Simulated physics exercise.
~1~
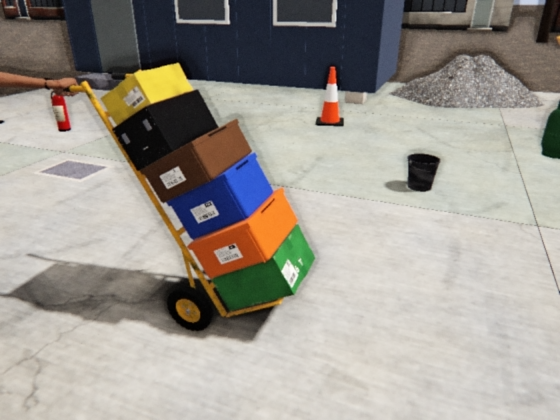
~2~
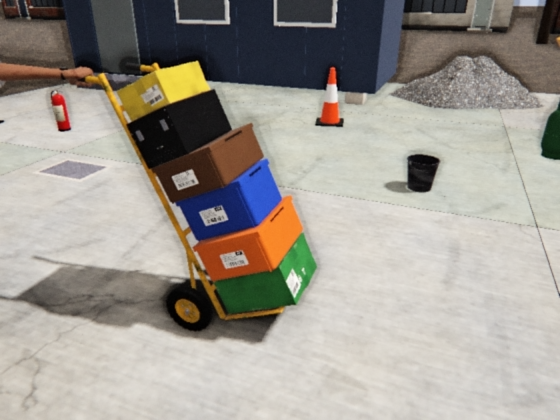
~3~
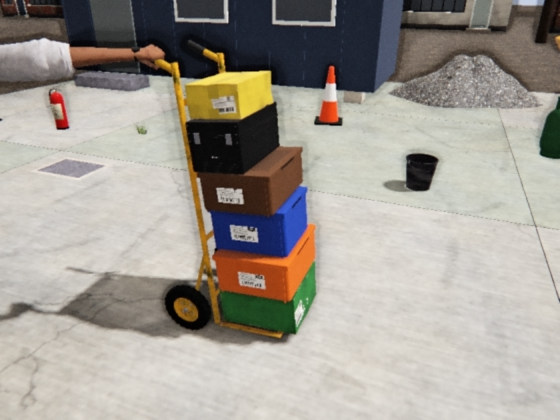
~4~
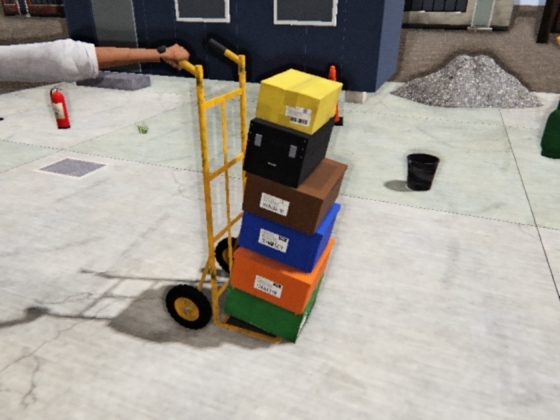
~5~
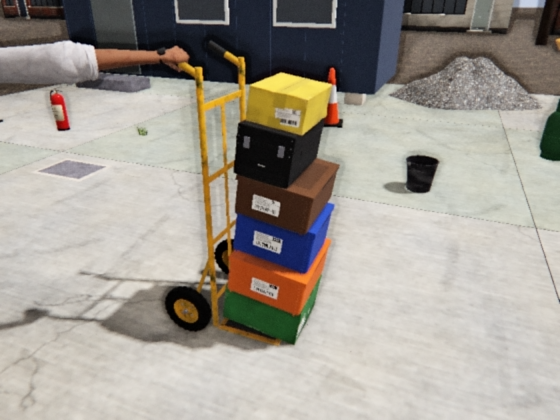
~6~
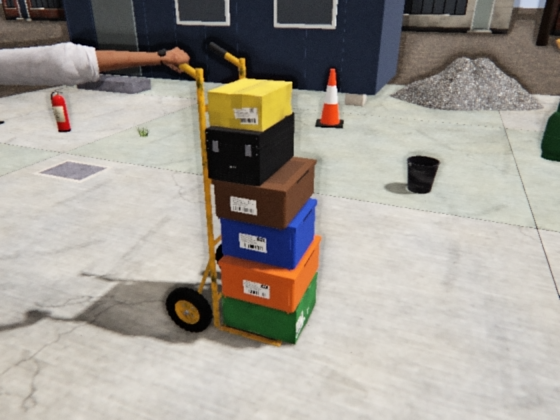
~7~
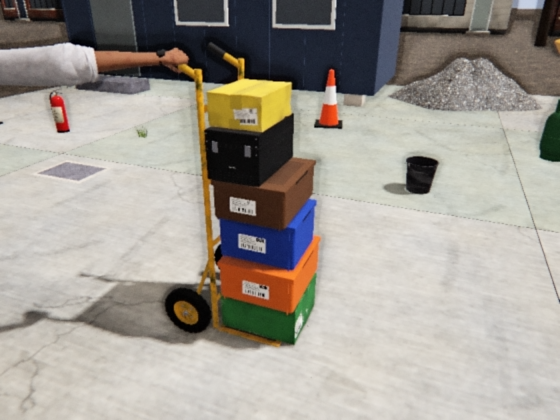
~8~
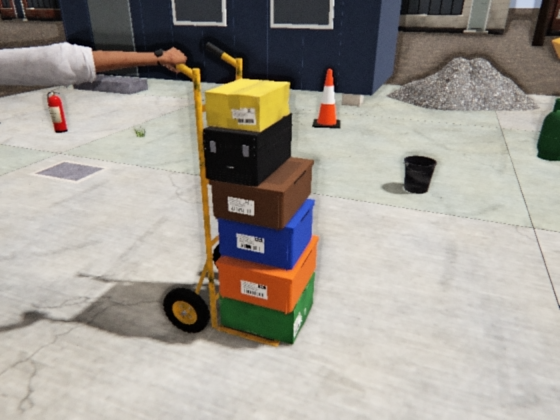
The clip opens on a yellow two-wheeled hand truck tilted back to the left, carrying six stacked boxes, yellow, black, brown, blue, orange and green from top to bottom. A hand reaching in from the left grips the handle and swings the truck upright on a concrete yard. As it comes up, the stack leans away from the frame to the right, partly covering the traffic cone behind. The boxes then tip back toward the truck and settle. At the end, the truck stands upright, still held, with all six boxes stacked on it.
